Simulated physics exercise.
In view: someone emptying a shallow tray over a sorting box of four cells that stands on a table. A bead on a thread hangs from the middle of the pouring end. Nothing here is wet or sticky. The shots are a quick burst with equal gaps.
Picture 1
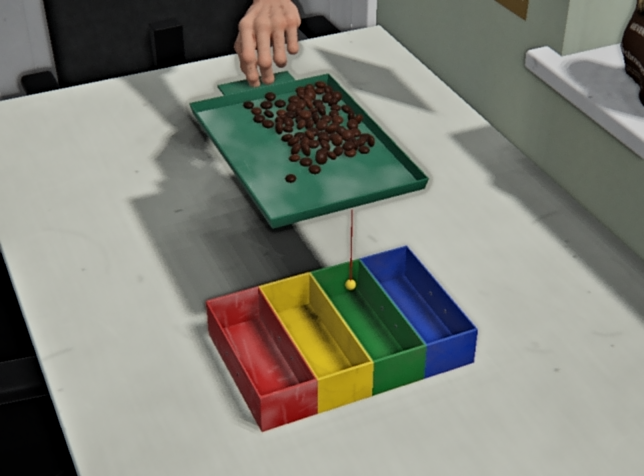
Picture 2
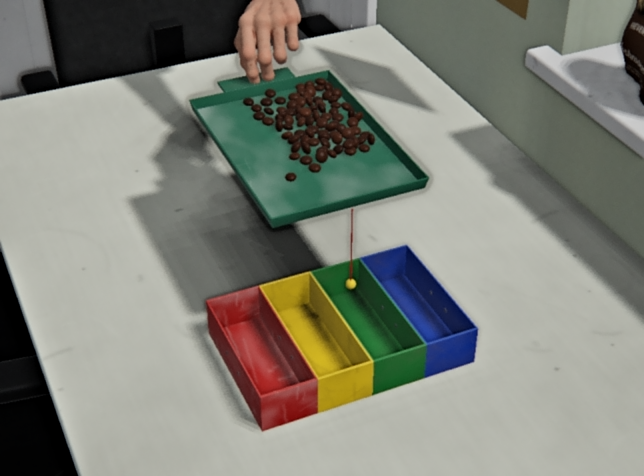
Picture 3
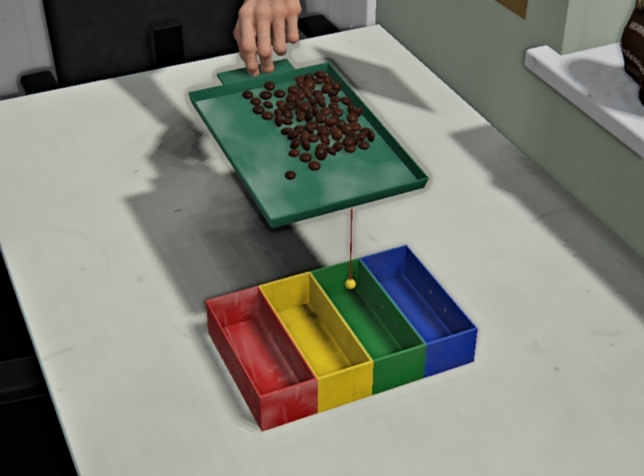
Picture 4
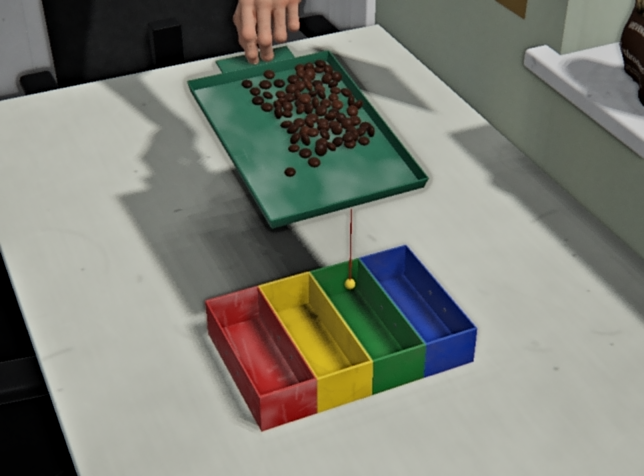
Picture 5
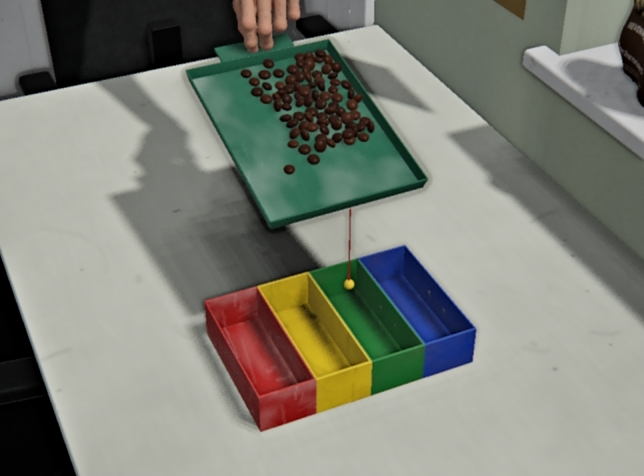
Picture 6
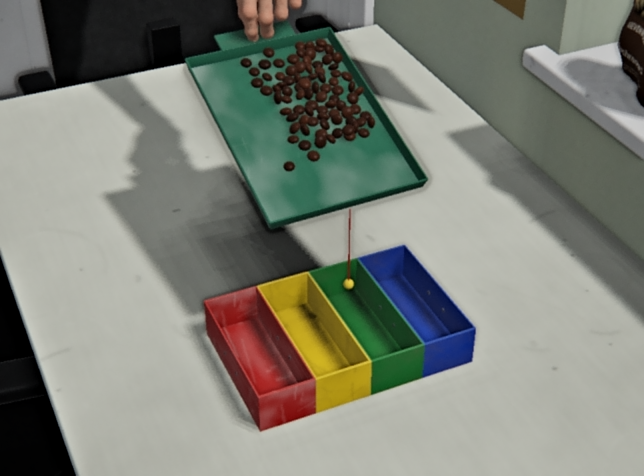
The clip shows a hand holding a green tray of small brown pieces above a box with red, yellow, green and blue cells, slowly raising the handle end so the tray tilts while the pieces stay bunched near the hand.
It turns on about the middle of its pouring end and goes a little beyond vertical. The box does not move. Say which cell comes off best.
The green cell gets the most.
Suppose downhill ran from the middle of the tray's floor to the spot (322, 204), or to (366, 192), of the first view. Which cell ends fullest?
At the first place the yellow cell, at the second the cell in blue.
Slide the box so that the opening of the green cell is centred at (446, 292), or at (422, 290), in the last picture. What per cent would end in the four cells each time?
Roughly 80 per cent, and 90 per cent.
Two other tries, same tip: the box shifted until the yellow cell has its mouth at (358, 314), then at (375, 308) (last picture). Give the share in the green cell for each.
In turn 30 and 20 in a hundred.
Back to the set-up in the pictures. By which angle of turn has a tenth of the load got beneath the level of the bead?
Roughly 65°.
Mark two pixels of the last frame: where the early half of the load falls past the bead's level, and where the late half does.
The first part at (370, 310); the rest at (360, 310).
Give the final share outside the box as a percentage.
Close to 0 per cent.
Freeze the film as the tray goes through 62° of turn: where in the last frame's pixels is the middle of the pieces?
Around (359, 190).
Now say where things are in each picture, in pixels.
Corners of the pouring end (273, 217) and (425, 178), level; middle of the load (309, 124), flat chocolate drops; bead on its thread (351, 285); red cell (289, 402); yellow cell (345, 384); green cell (399, 367); blue cell (451, 350), in the first picture.
Corners of the pouring end (273, 216) and (425, 177), level; middle of the load (309, 122), in the second picture.
Corners of the pouring end (273, 217) and (425, 177), tipped barely, level across its low end; middle of the load (315, 111), in the third picture.
Corners of the pouring end (272, 218) and (425, 177), tipped a little, level across its low end; middle of the load (309, 109), in the fourth picture.
Corners of the pouring end (272, 219) and (424, 178), tipped a little, level across its low end; middle of the load (308, 102), in the fifth picture.
Corners of the pouring end (272, 220) and (424, 178), tipped clearly, level across its low end; middle of the load (309, 94); red cell (287, 402); yellow cell (343, 384); green cell (397, 366); blue cell (449, 349), in the sixth picture.
Just after the last frame, tray tipped steeply; the larger part on the tray; just a few in the blue cell; just a few in the green cell; just a few in the yellow cell; about a tenth falling or outside the box.
A moment on, tray tipped past a quarter turn; roughly a quarter on the tray; roughly a quarter in the green cell; about a tenth in the blue cell; about a tenth in the yellow cell; just a few in the red cell; roughly a third falling or outside the box.
Further on, tray tipped past a quarter turn; roughly a third in the green cell; roughly a quarter in the yellow cell; roughly a quarter in the blue cell; about a tenth in the red cell; just a few falling or outside the box.
When it is over, tray tipped past a quarter turn; roughly a third in the green cell; roughly a quarter in the yellow cell; roughly a quarter in the blue cell; about a tenth in the red cell; just a few outside the box.
